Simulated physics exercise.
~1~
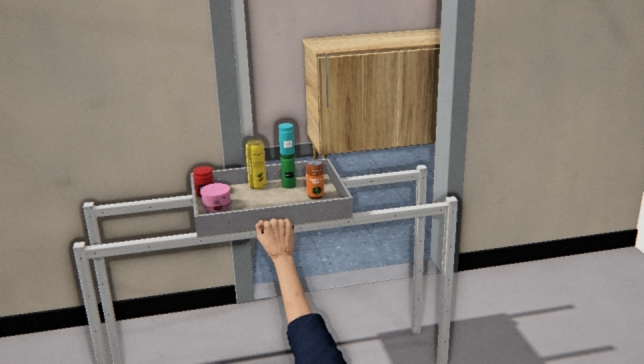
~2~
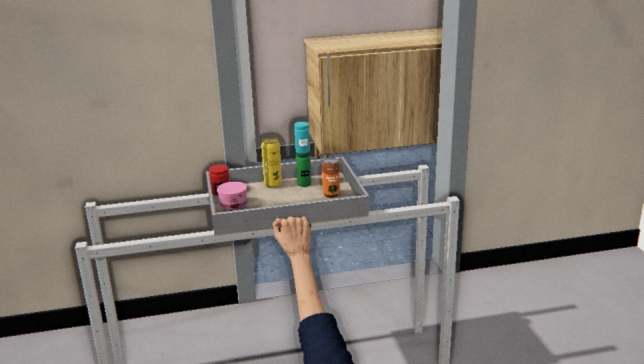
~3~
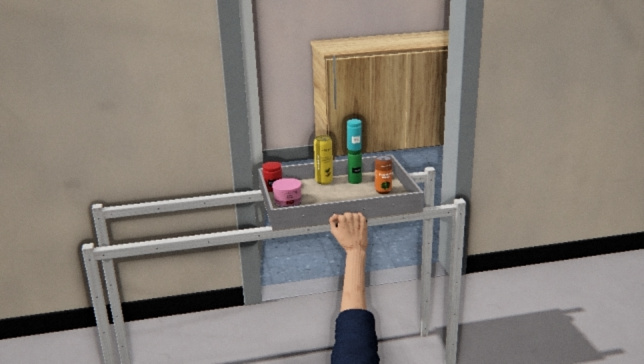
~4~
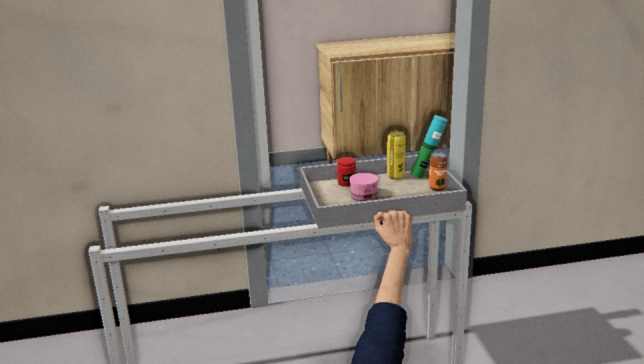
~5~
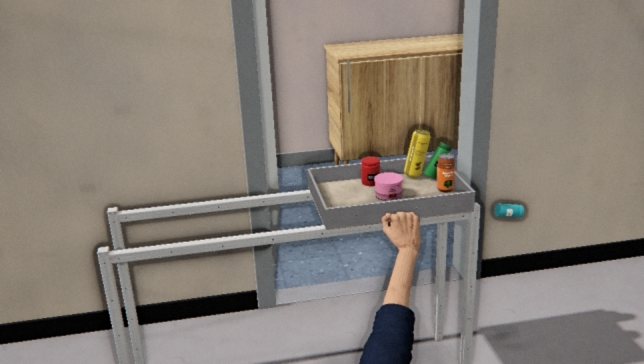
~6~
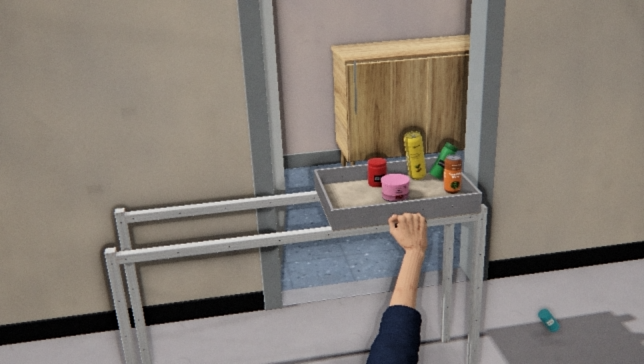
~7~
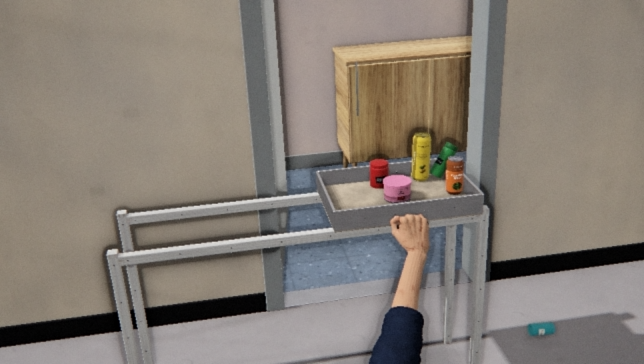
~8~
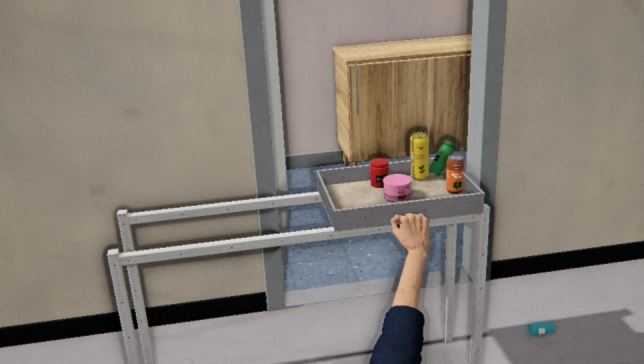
At the start, a hand grips the front of a shallow gray tray on a metal rail frame, with a small turquoise container stacked on a green one beside yellow, orange, red and pink containers. The tray slides right, carrying everything upright. As it reaches the right end, the turquoise and green containers lean right together. The turquoise one tumbles over the side, while the yellow can tips briefly and then rights itself. The turquoise container lands on the floor and lies on its side. The tray rests at the right end, the green container tilted over inside and the others still aboard.
